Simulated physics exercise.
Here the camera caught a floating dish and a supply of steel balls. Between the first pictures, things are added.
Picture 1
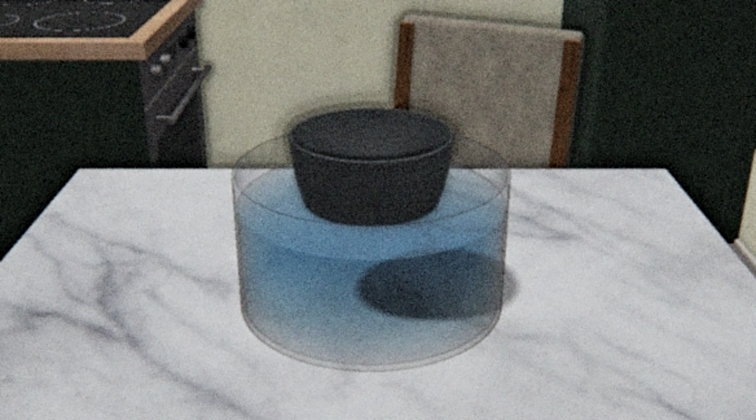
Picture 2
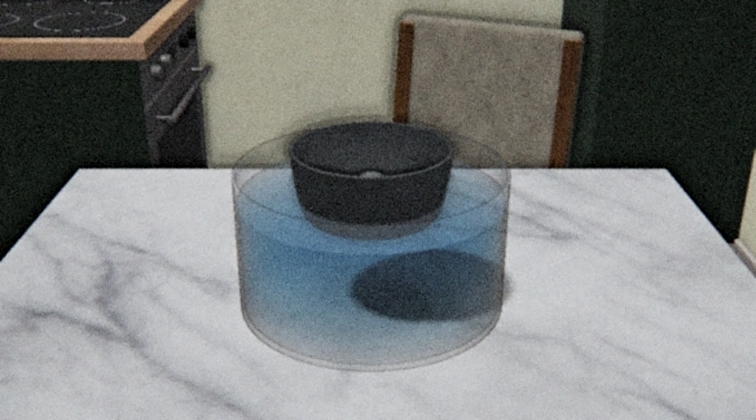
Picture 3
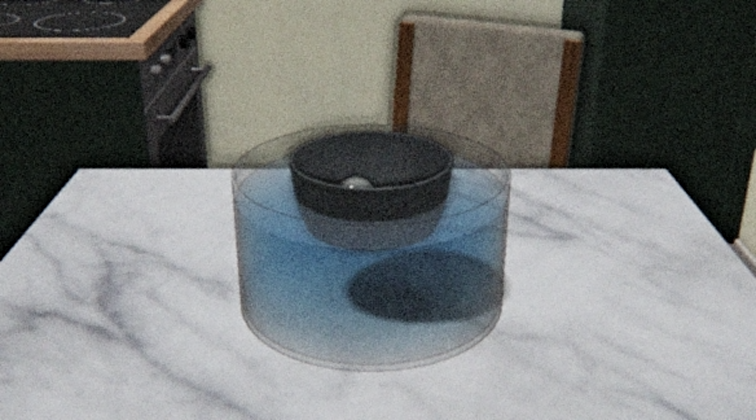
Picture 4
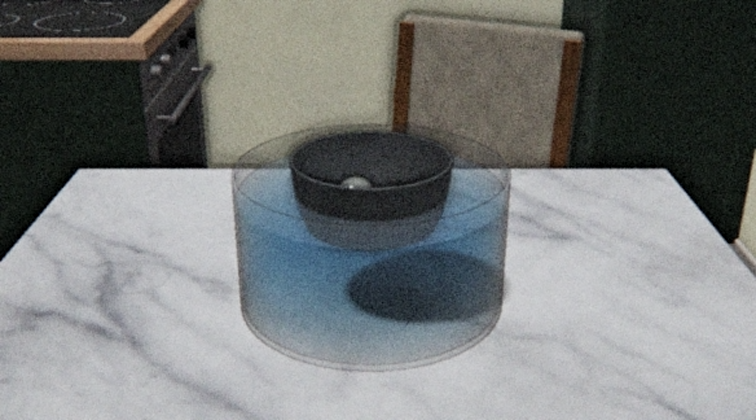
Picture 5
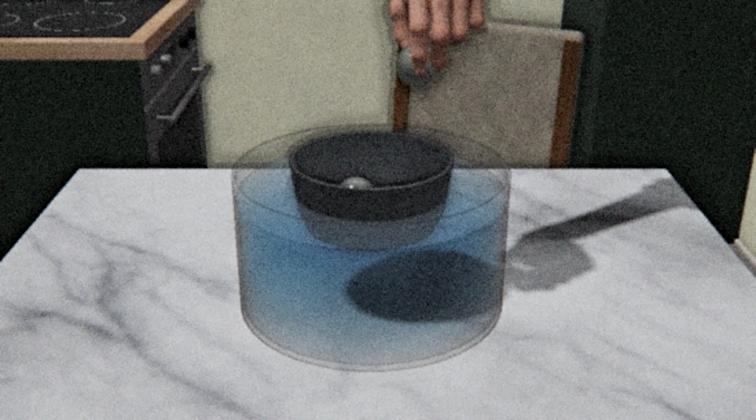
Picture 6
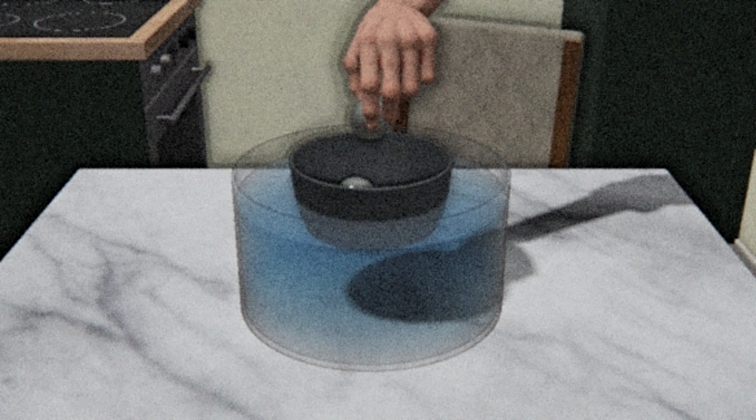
On a marble kitchen table, a dark dish floating in a clear tub of blue water sank lower as steel balls were added, then stayed level while a hand brought another ball above it.
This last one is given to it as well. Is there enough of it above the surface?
It is going to remain buoyant after this.
Next, the steel ball is in and the dish dips.
After that, it steadies; about a third of its side above the surface.
Finally, the dish floats; about a third of its side above the surface.
